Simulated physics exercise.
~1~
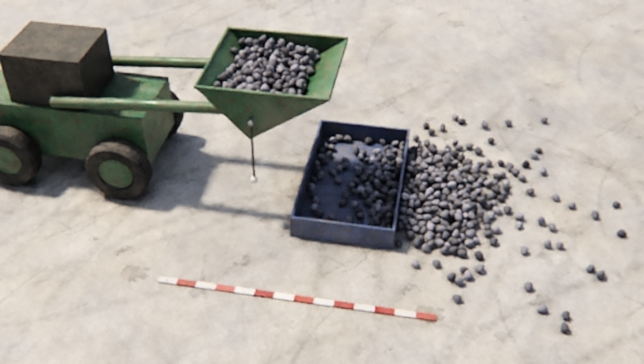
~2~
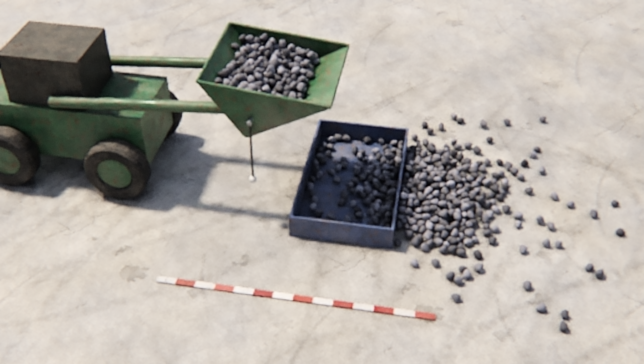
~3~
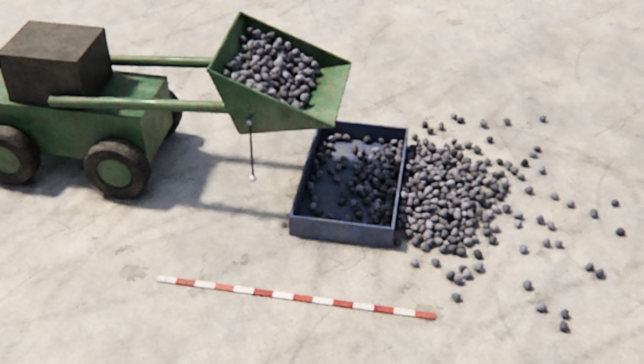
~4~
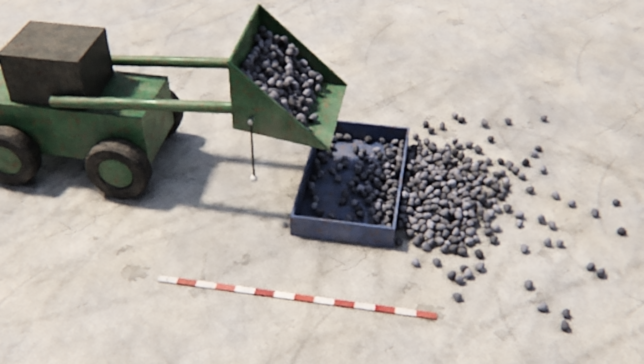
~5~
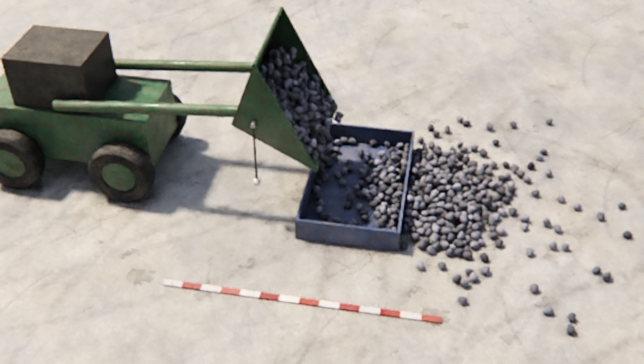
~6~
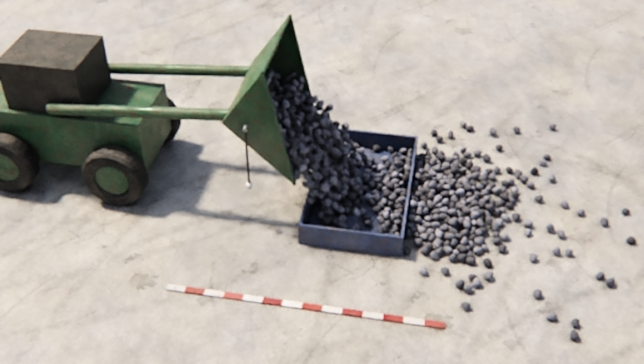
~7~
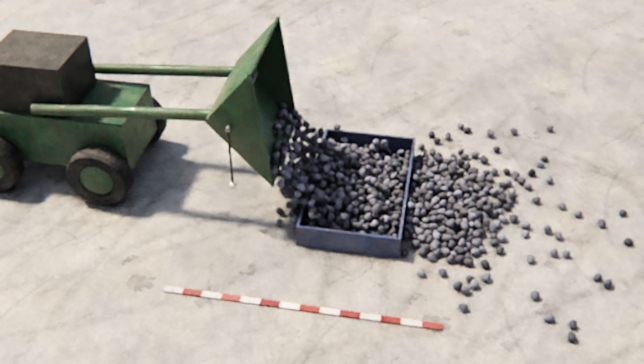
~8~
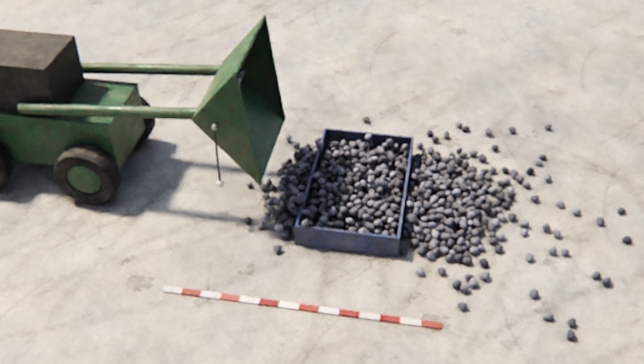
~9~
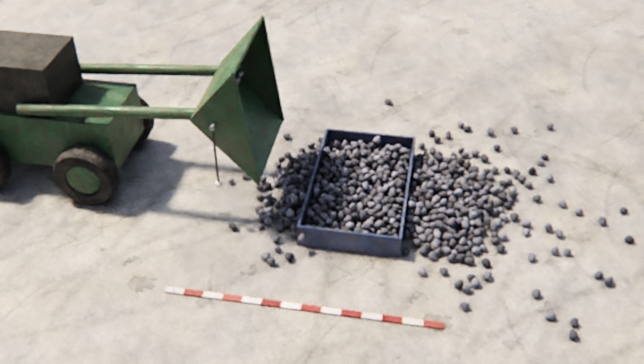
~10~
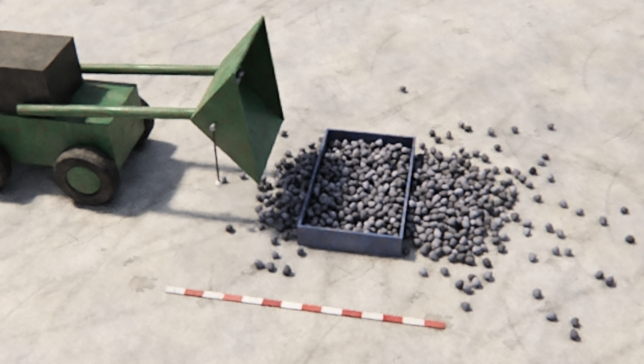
Green wheeled loader tipping dark stones into a blue bin while backing left, leaving it full with stones spilled on both sides.
